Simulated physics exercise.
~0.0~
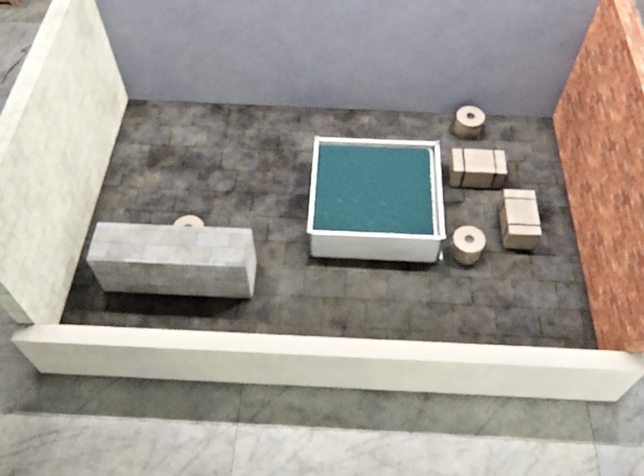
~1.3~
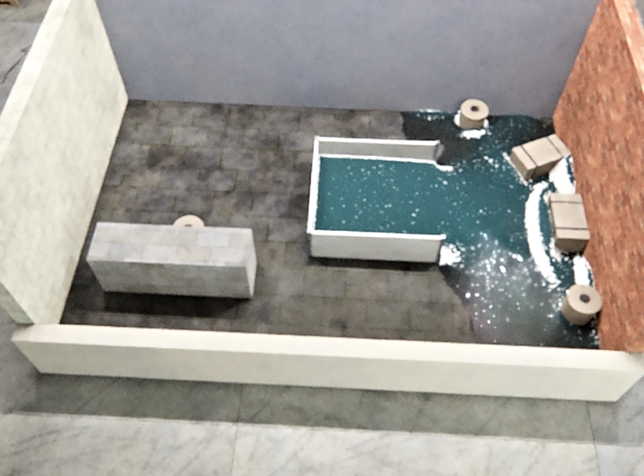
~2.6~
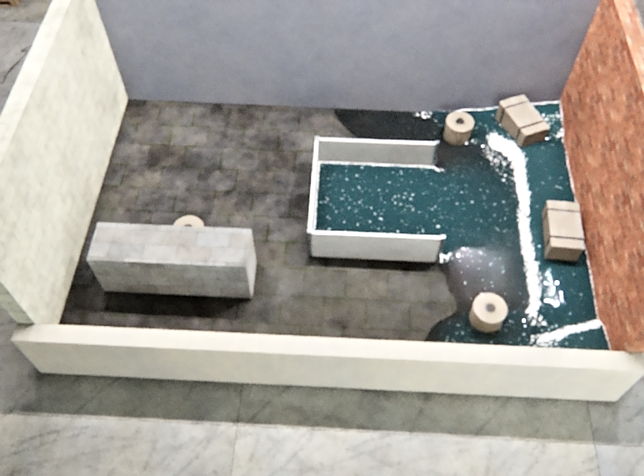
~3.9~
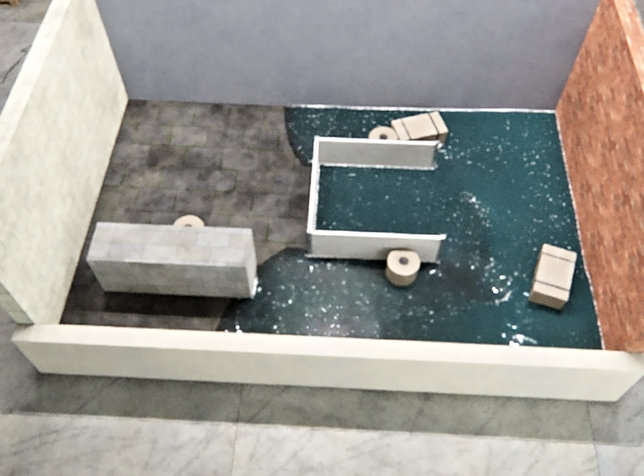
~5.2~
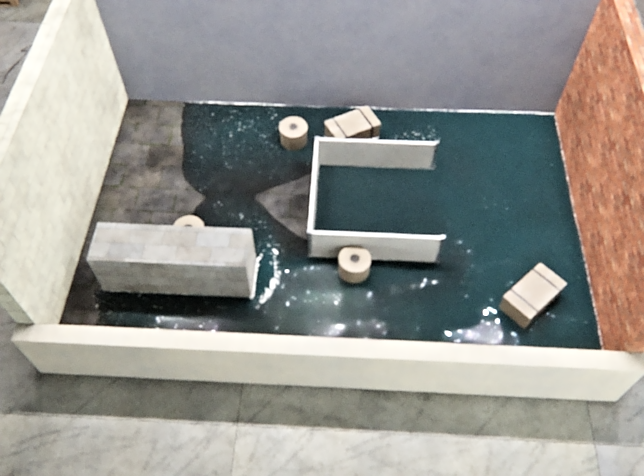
Teal water bursts from the right side of a white tank, sweeping crates and round tubs right, then drifting them back left.
